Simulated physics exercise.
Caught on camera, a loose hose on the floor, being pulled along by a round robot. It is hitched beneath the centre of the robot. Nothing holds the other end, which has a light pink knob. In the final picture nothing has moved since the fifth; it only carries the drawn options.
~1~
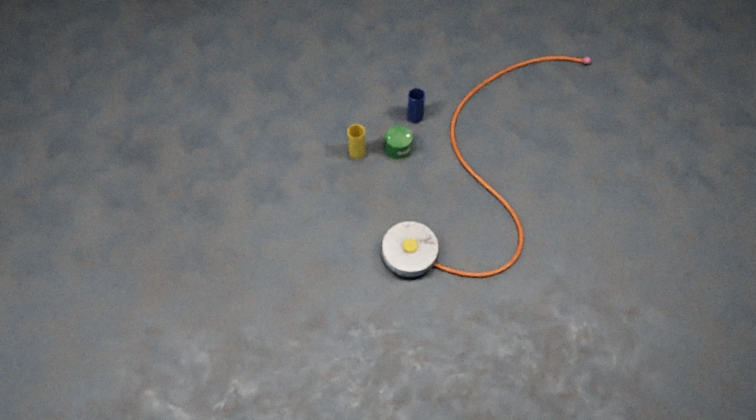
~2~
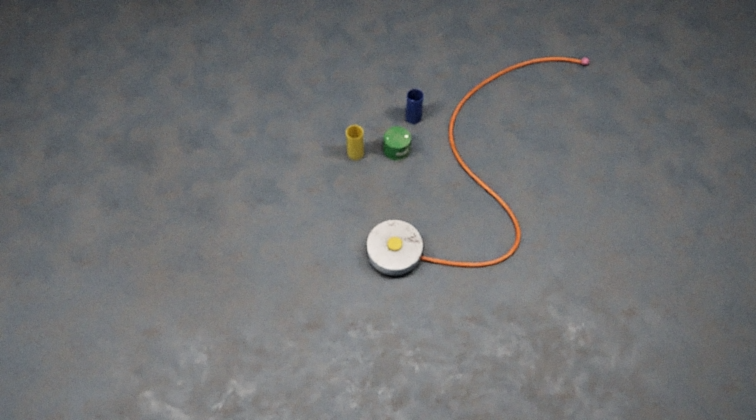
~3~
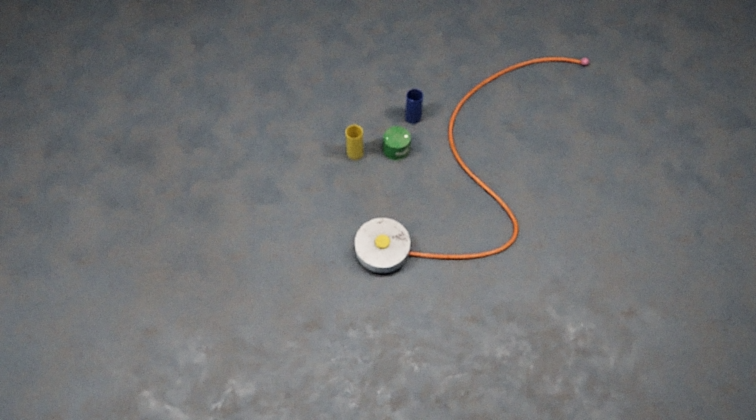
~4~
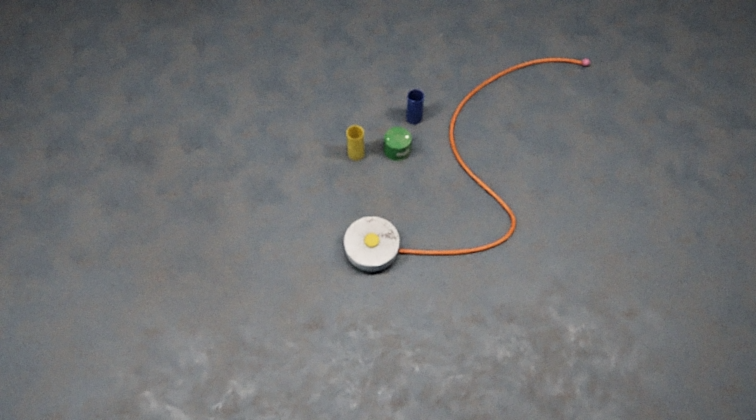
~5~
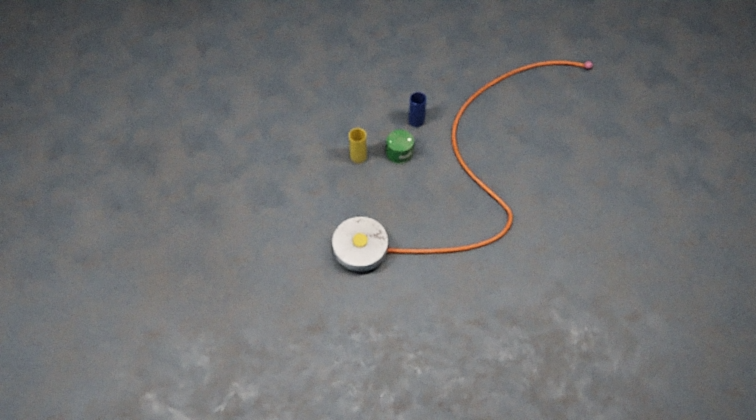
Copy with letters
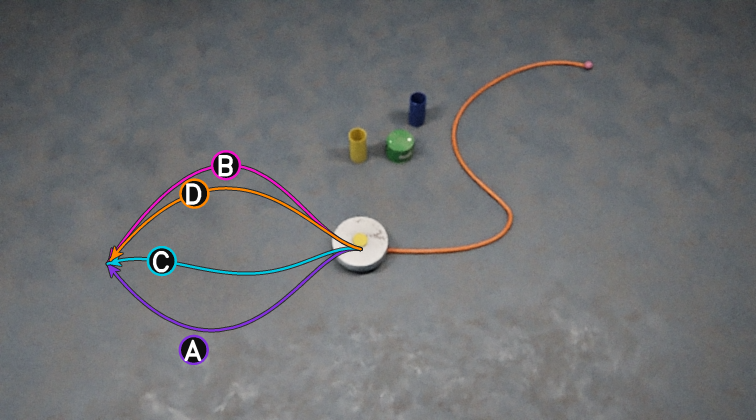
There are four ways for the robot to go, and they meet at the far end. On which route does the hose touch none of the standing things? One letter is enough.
Take A.
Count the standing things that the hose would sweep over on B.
It sweeps three.
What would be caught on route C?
It meets the green tub.
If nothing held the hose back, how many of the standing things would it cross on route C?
In all, one.
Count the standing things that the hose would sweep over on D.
In all, three.
On the marked copy, A from (361, 249) via (233, 328) to (108, 264); B from (361, 249) via (232, 165) to (109, 262); C from (361, 249) via (234, 273) to (108, 264); D from (361, 249) via (239, 189) to (110, 260).
Following A. Soon after the start, robot (267, 307), middle of the hose (450, 161), free end (588, 65).
Later, robot (155, 309), middle of the hose (388, 195), free end (545, 73).
In the end, robot (104, 260), middle of the hose (356, 204), free end (525, 86); nothing has been touched.
As for the rest, B meets the blue post, yellow post and green tub; C meets the green tub; D meets the blue post, yellow post and green tub.
